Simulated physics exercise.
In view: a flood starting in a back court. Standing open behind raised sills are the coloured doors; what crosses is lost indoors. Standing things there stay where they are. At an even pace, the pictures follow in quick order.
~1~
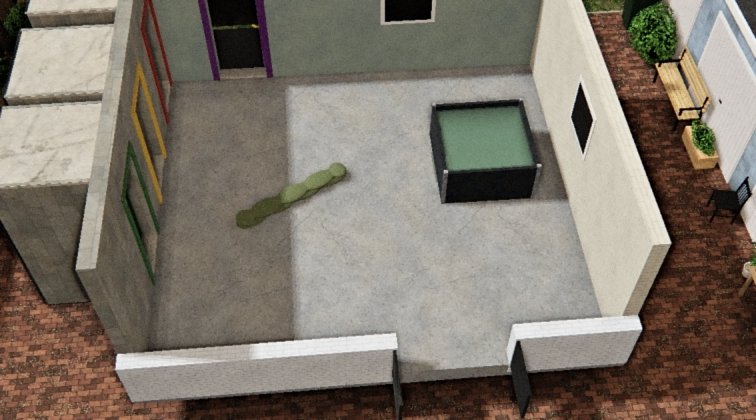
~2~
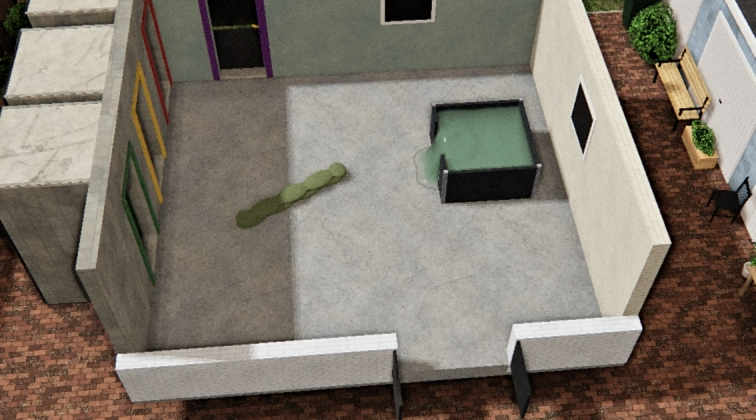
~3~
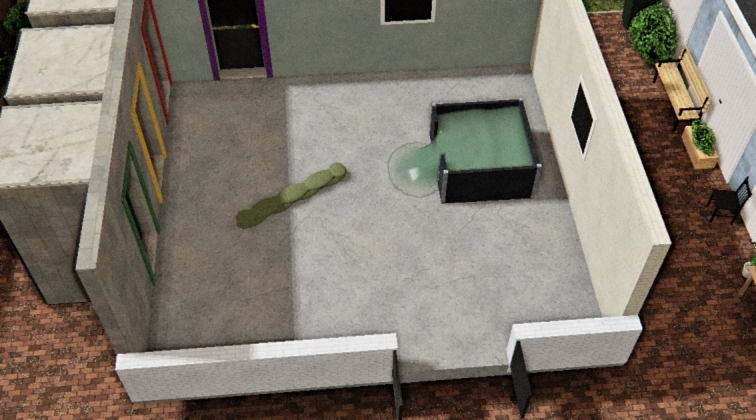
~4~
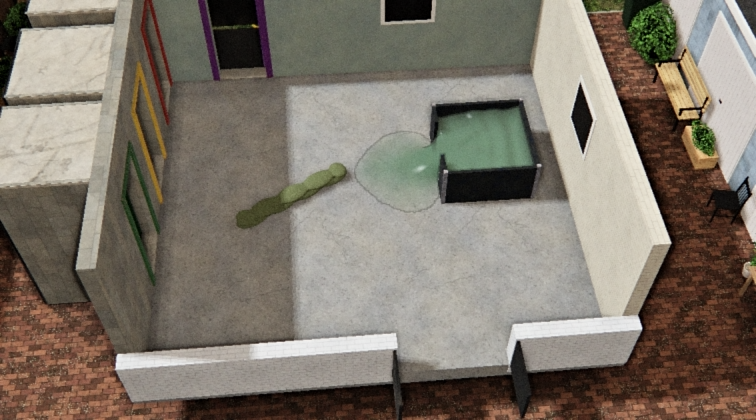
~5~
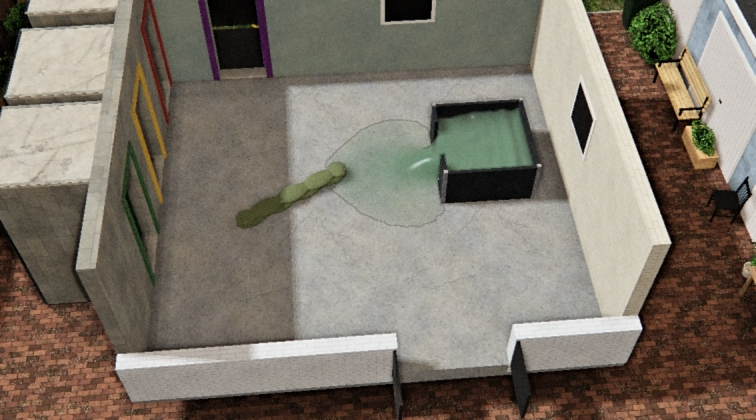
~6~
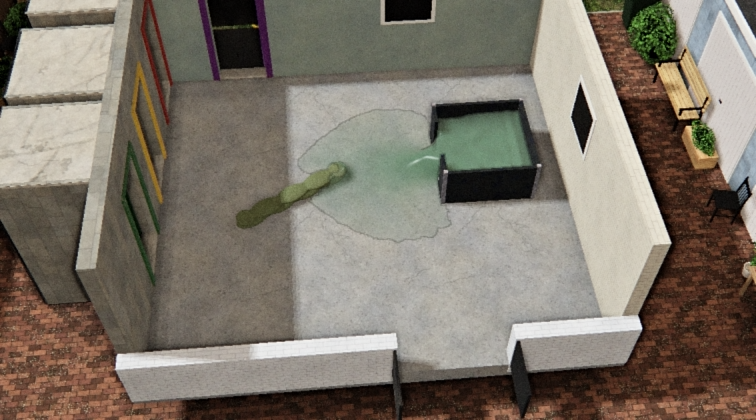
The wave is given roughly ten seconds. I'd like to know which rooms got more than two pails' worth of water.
Outcome: The yellow door doesn't get too much water coming through; the purple door gets too much water coming through; the green door doesn't get too much water coming through; the red door doesn't get too much water coming through.
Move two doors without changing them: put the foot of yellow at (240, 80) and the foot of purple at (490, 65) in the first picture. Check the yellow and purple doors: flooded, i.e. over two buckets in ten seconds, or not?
I reckon the yellow door is safe, and the purple door is safe.
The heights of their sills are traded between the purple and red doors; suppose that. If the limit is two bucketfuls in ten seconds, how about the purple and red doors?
So, one at a time, the purple door never reaches the limit while the red door breaks past the limit.
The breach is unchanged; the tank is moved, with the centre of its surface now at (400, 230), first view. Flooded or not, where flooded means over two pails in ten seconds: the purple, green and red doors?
Log: Purple door misses the mark; green door breaks the limit; red door misses the mark.
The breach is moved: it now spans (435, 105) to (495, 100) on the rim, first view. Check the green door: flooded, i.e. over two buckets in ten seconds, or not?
In short: Green stays under.
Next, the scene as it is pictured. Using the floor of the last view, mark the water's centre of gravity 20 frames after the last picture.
The water centres close to (340, 186).
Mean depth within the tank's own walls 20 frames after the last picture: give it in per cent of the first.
About 36 per cent.
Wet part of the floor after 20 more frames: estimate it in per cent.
My estimate is near 50 per cent.
A moment on, water covers 30 % of the floor; the yellow door not reached, the purple door not reached, the green door not reached, the red door not reached.
Next, water covers 50 % of the floor; the yellow door not reached, the purple door wet at the sill, nothing in, the green door not reached, the red door wet at the sill, nothing in.
Then, water covers 50 % of the floor; the yellow door wet at the sill, nothing in, the purple door under two buckets in, the green door wet at the sill, nothing in, the red door under two buckets in.
Later, water covers 60 % of the floor; the yellow door wet at the sill, nothing in, the purple door over two buckets in, the green door wet at the sill, nothing in, the red door under two buckets in.
In the end, water covers 90 % of the floor; the yellow door wet at the sill, nothing in, the purple door over two buckets in, the green door wet at the sill, nothing in, the red door under two buckets in.
